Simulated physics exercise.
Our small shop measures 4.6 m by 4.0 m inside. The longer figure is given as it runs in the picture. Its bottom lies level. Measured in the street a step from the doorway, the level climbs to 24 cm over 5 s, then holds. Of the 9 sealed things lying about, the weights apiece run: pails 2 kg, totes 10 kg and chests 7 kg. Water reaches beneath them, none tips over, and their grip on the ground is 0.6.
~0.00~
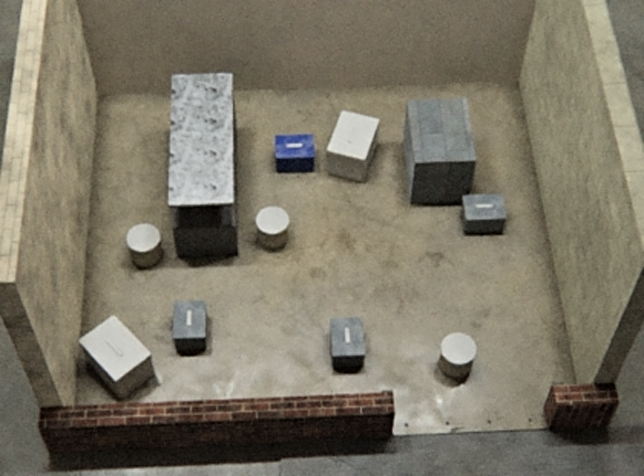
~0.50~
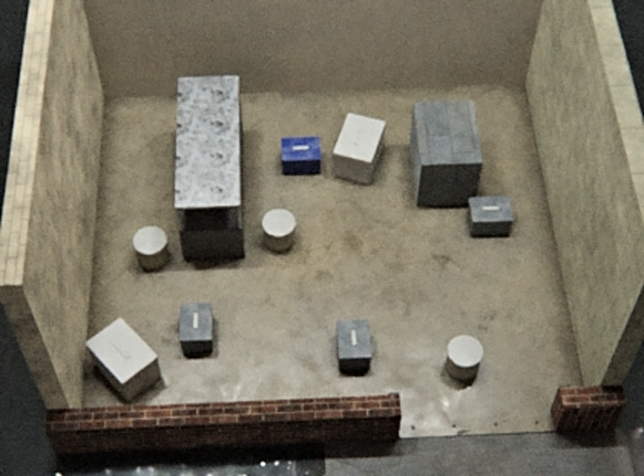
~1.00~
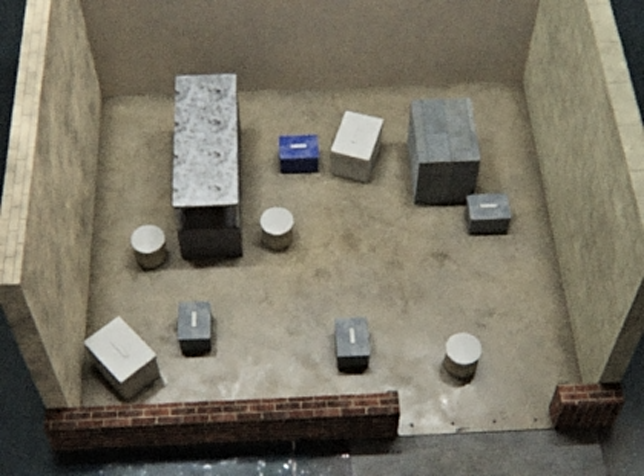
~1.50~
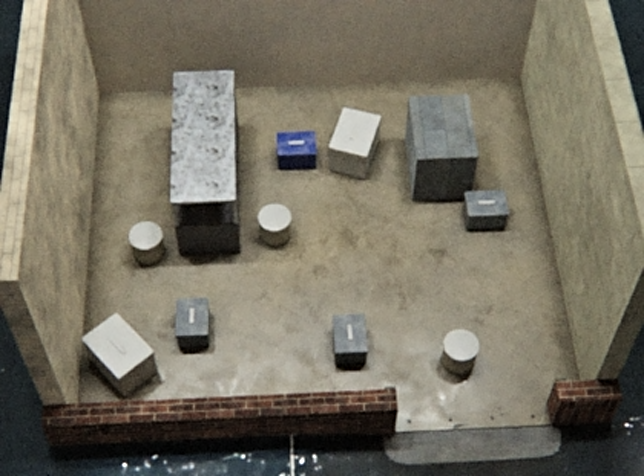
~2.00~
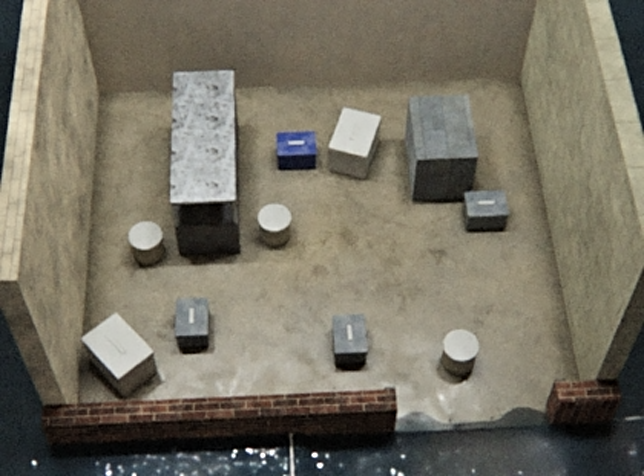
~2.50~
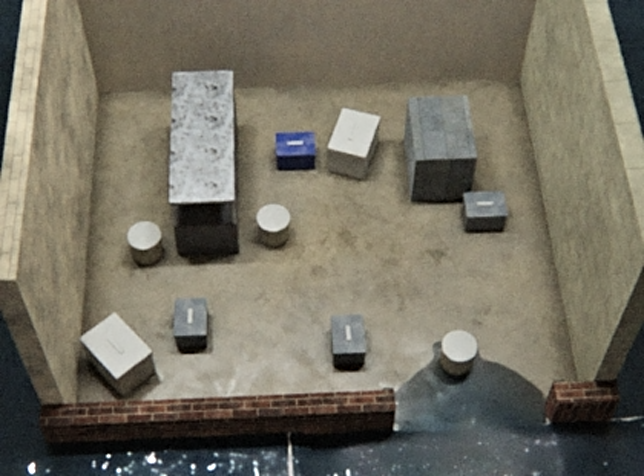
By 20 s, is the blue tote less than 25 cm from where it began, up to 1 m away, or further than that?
Movement: Major.
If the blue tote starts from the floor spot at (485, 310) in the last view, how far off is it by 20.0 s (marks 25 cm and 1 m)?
Well, it gets shoved far.
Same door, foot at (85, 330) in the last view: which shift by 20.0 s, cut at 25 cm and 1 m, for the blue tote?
Observation: Blue tote large displacement.
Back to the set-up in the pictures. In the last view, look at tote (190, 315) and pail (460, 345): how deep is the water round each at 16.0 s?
First about 15 cm, second about 17 cm.
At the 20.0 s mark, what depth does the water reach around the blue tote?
Depth approx. 19 cm.
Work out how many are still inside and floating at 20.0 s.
My tally comes to 9.
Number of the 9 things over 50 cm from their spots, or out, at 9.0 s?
I count 5 of them.
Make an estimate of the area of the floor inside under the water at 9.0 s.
Wet area: Approx. 14 m2.
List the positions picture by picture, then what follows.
The first frame shows the blue tote at (295, 146), on the bottom; water covers 0.0 m2; 0 of 9 have shifted.
The second frame shows the blue tote at (301, 149), on the bottom; water covers 0.0 m2; 0 of 9 have shifted.
The third frame shows the blue tote at (299, 147), on the bottom; water covers 0.0 m2; 0 of 9 have shifted.
The fourth frame shows the blue tote at (296, 143) rests on the ground; 0.0 m2 under water; 0 of 9 have shifted.
The fifth frame shows the blue tote at (296, 143), on the bottom; water covers 0.0 m2; 0 of 9 have shifted.
The sixth frame shows the blue tote at (295, 144) rests on the ground; water covers 0.5 m2; 0 of 9 have shifted.
After 4.0 s the blue tote is near (295, 144), 0.0 m from its start, aground; 0 afloat.
After 9.0 s the blue tote is near (264, 78), 0.9 m from its start, afloat; 5 afloat.
After 16.0 s the blue tote is near (145, 293), 2.3 m from its start, afloat; 9 afloat.
After 20.0 s the blue tote is near (446, 306), 2.4 m from its start, afloat; 9 afloat.
